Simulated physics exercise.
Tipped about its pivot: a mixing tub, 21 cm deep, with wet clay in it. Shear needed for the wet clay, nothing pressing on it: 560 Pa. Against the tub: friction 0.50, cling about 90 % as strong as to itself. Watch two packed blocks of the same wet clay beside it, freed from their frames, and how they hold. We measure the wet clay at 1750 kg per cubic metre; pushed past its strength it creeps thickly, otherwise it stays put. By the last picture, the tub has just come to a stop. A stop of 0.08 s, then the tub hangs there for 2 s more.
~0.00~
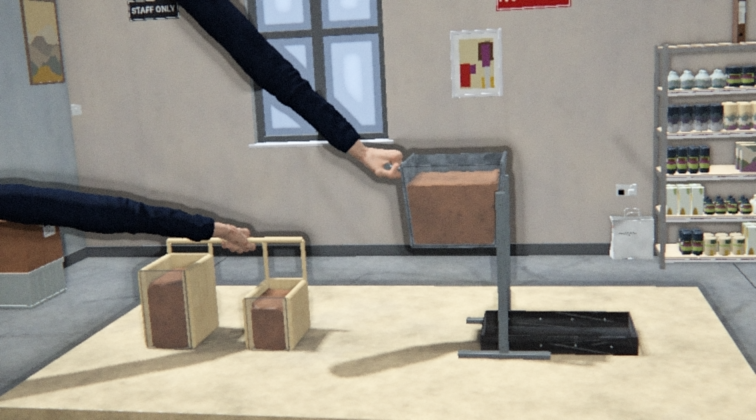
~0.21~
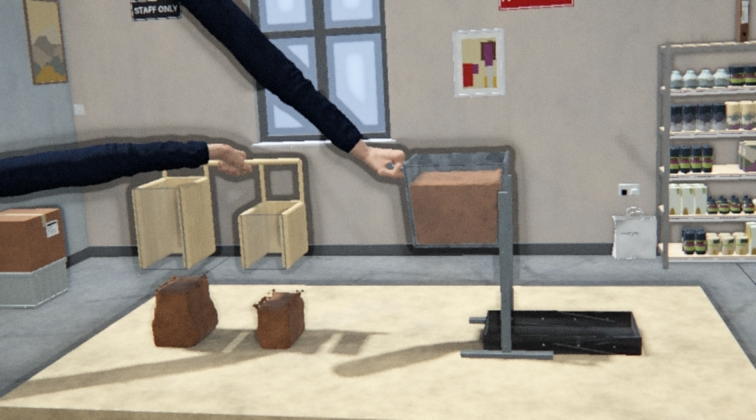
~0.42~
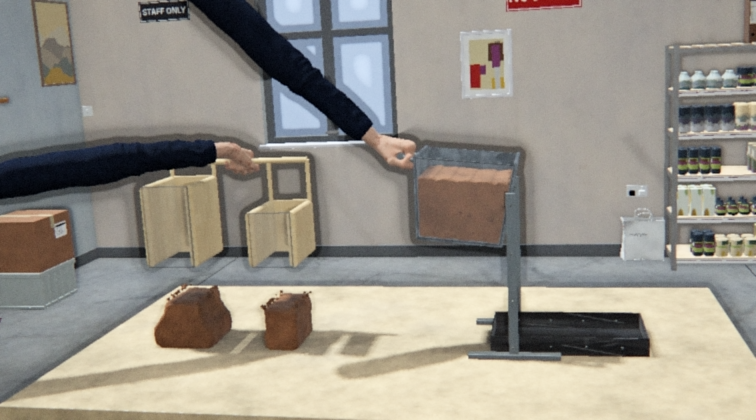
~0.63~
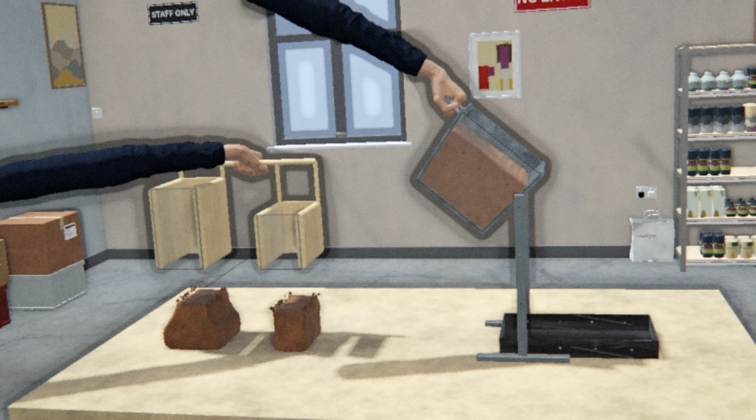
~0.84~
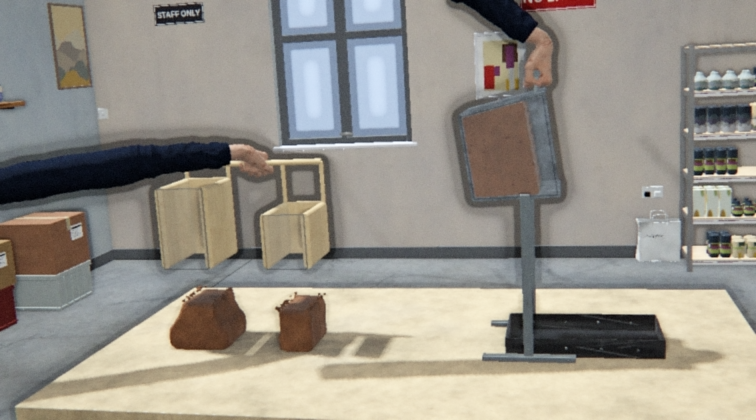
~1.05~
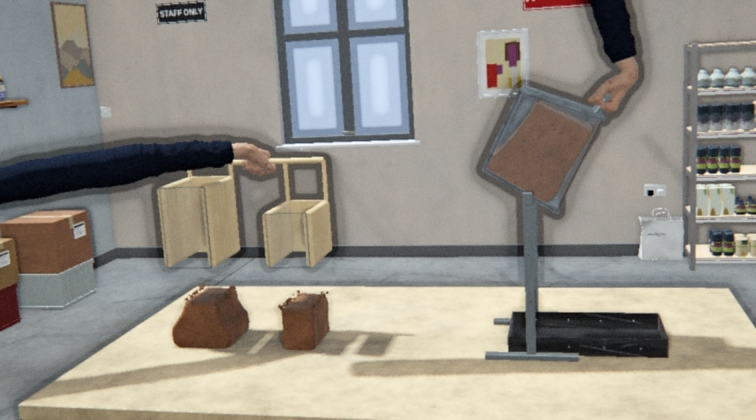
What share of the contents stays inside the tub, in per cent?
About 10 per cent.
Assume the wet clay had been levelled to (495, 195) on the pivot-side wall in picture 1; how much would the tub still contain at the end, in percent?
Result: Approx. 5 % remaining in tub.
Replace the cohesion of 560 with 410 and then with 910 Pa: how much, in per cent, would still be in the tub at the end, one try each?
You'd see 8 percent the first time and 0 percent the second.
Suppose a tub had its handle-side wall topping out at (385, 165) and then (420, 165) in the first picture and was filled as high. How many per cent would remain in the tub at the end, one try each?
Some 8 % and some 4 %, in that order.
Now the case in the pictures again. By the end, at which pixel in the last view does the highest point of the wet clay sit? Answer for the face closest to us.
I'd point to somewhere around (499, 162).
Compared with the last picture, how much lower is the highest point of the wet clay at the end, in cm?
Roughly 14 cm.
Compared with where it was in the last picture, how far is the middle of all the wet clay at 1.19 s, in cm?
The change is near 13 cm.
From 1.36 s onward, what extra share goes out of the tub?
Load share from then on: Near 5 %.
By 1.19 s, the tub is at 116 degrees and holds 45 %.
By 1.36 s, the tub is at 116 degrees and holds 16 %.
By 1.53 s, the tub is at 116 degrees and holds 10 %.
By 1.70 s, the tub is at 116 degrees and holds 10 %.
By 3.05 s, at the end, the tub is at 116 degrees and holds 10 %.
